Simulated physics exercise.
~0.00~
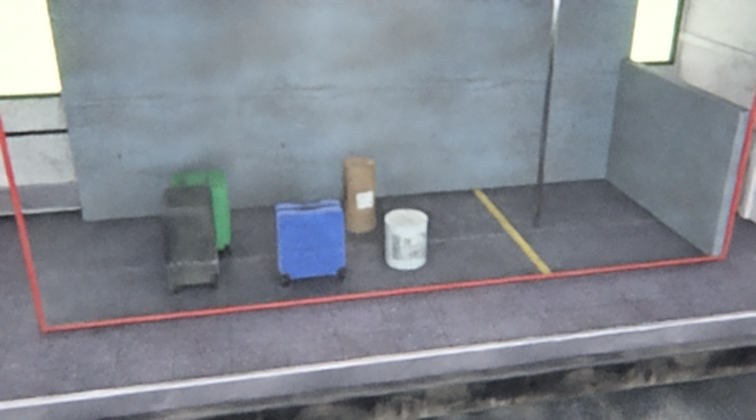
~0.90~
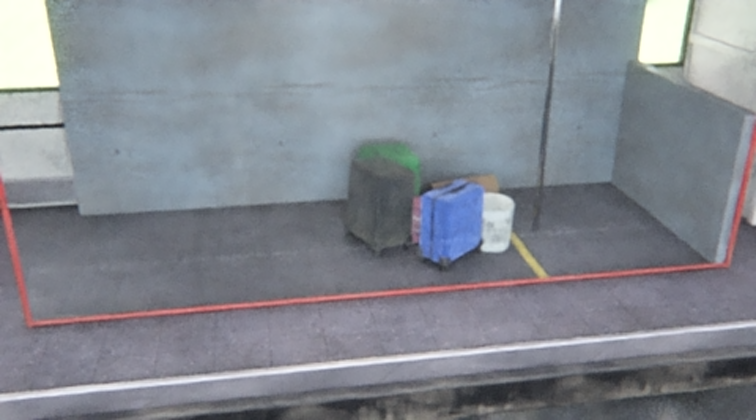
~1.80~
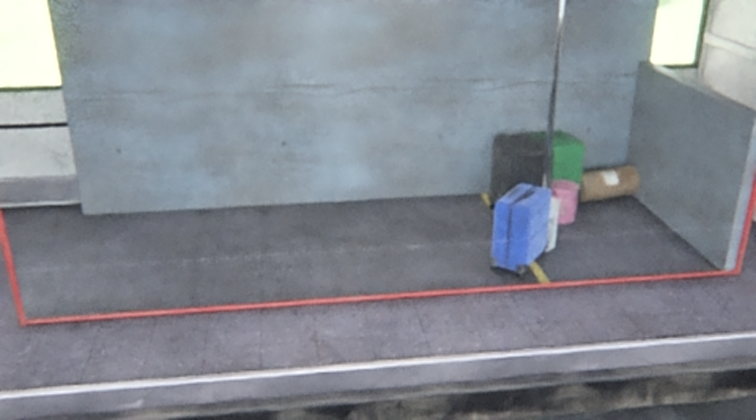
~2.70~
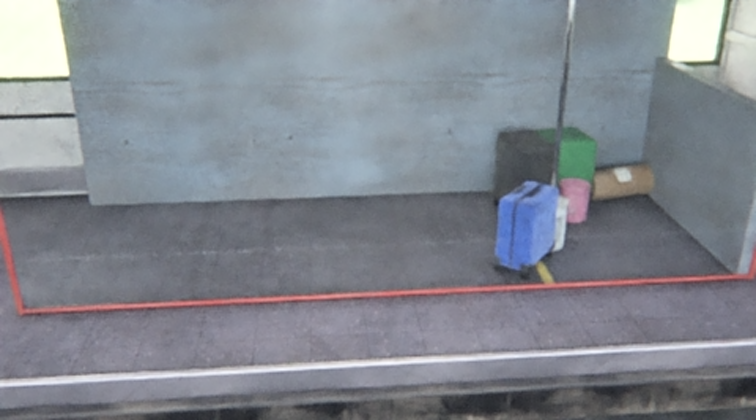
The footage shows black, green and blue wheeled cases, a white bucket and a brown drum sliding right across a grey floor, the drum tipping onto its side and a pink bucket coming into view. The blue case stops short of the yellow line, the others beyond it.
